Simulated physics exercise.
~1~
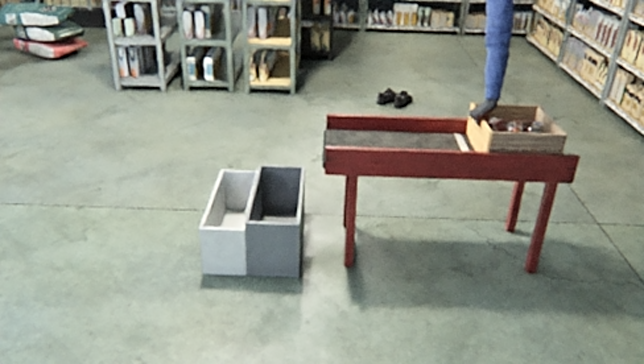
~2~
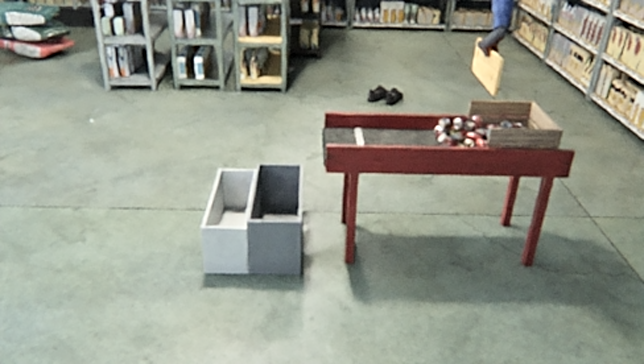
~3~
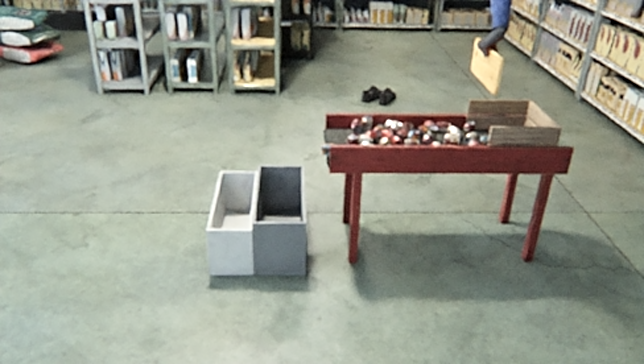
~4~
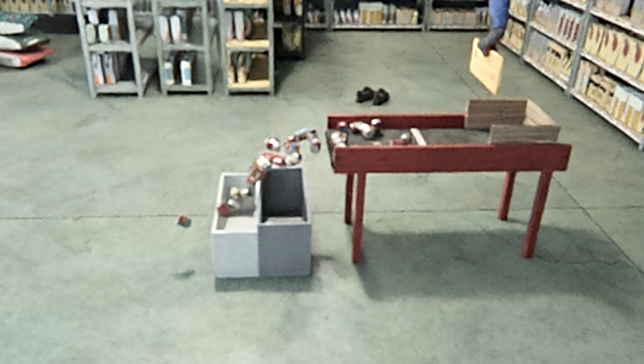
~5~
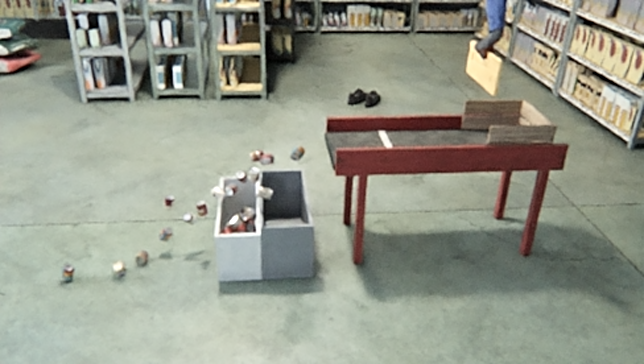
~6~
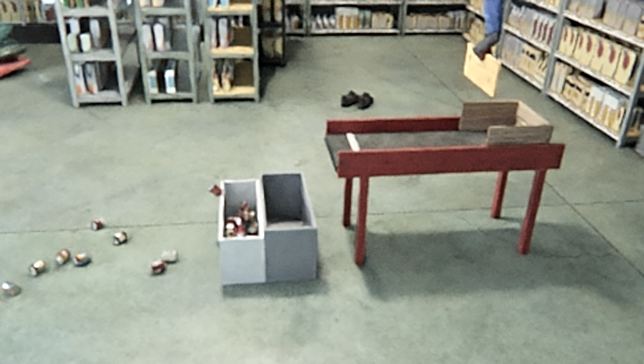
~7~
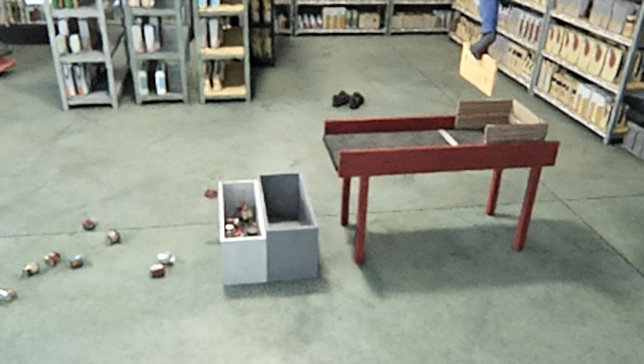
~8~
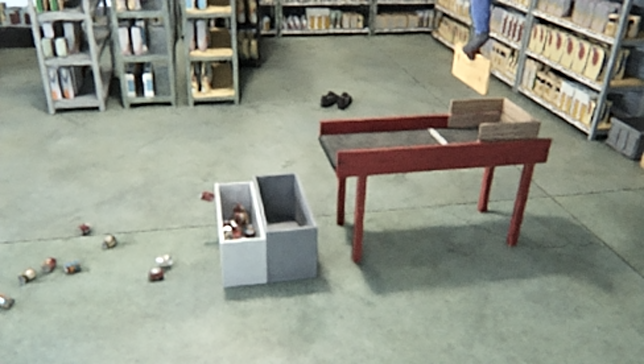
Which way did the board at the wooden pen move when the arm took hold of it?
The board moved up, out of the pen, and the arm then kept holding it above the belt.
